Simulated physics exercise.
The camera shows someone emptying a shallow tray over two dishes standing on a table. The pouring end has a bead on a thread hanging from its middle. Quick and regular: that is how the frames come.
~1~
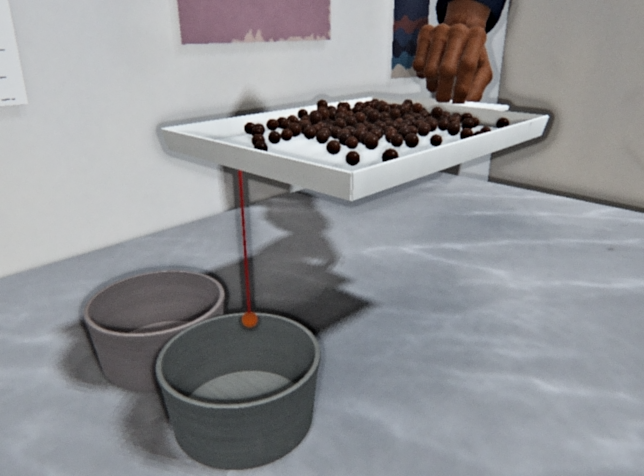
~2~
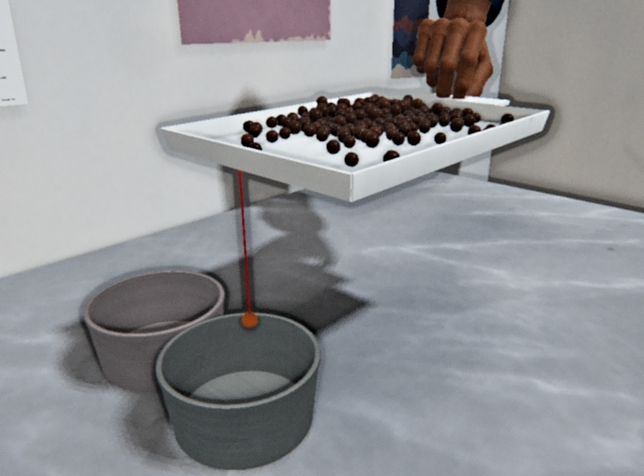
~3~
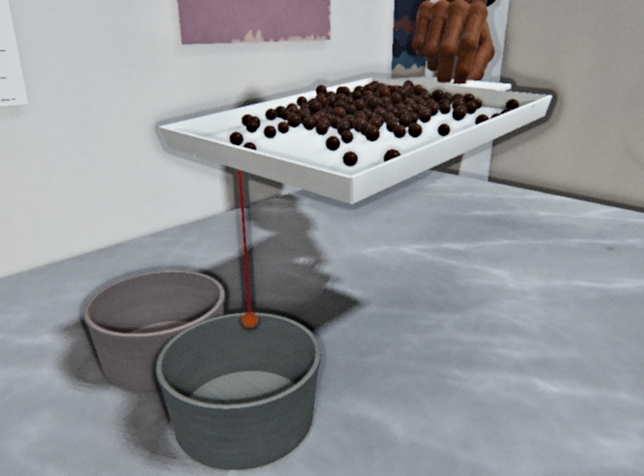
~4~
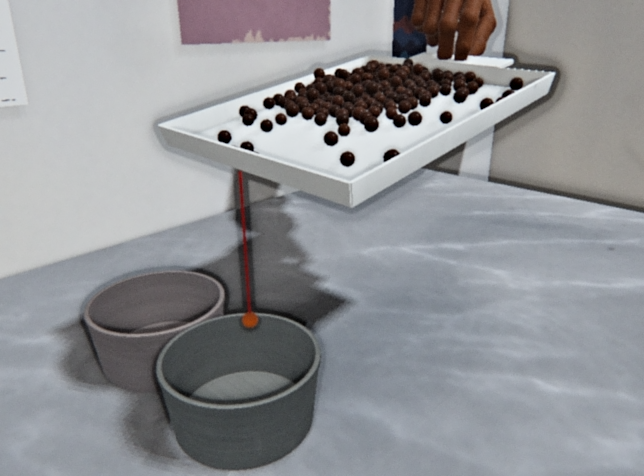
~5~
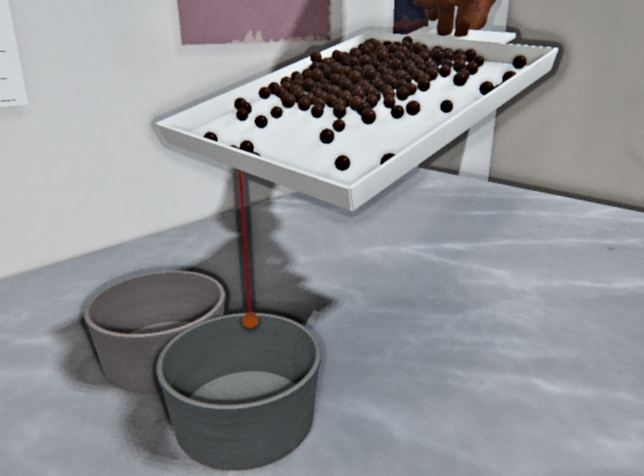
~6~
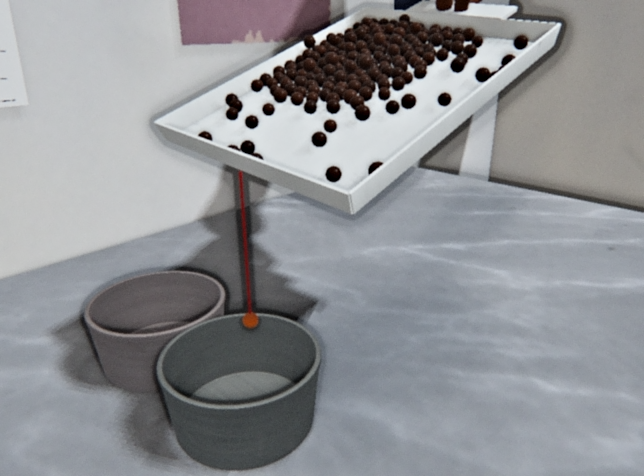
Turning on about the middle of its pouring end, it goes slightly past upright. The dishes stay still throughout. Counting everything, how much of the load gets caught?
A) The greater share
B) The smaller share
B, the smaller share.
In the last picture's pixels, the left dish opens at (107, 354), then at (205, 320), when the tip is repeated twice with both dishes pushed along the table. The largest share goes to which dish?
Placement one: The right-positioned dish. Placement two: The right-positioned dish.
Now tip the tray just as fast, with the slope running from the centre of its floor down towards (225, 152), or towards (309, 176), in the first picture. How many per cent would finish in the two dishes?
The first try would leave around 80 per cent there, the second around 20 per cent.
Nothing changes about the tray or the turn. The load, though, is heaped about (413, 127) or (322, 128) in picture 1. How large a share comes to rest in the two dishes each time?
Around 30 then around 30 per cent.
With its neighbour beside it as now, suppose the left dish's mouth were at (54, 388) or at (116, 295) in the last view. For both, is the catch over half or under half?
Short of half and then Short of half.
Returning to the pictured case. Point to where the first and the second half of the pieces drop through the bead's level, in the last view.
The opening part goes through (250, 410); what follows goes through (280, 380).
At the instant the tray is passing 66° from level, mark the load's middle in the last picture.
I'd put it at about (271, 213).
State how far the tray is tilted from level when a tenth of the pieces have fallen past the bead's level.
Angle: Close to 60°.
Soon after the last picture, tray tipped steeply; about half on the tray; a stray few in the right dish; about a quarter outside both; about a quarter in the air.
A little later, tray tipped past a quarter turn; a stray few on the tray; about a quarter in the right dish; about two thirds outside both; a small part in the air.
Later still, tray tipped past a quarter turn; about a quarter in the right dish; most outside both.
By the end, tray tipped past a quarter turn; about a quarter in the right dish; none in the left dish; most outside both.
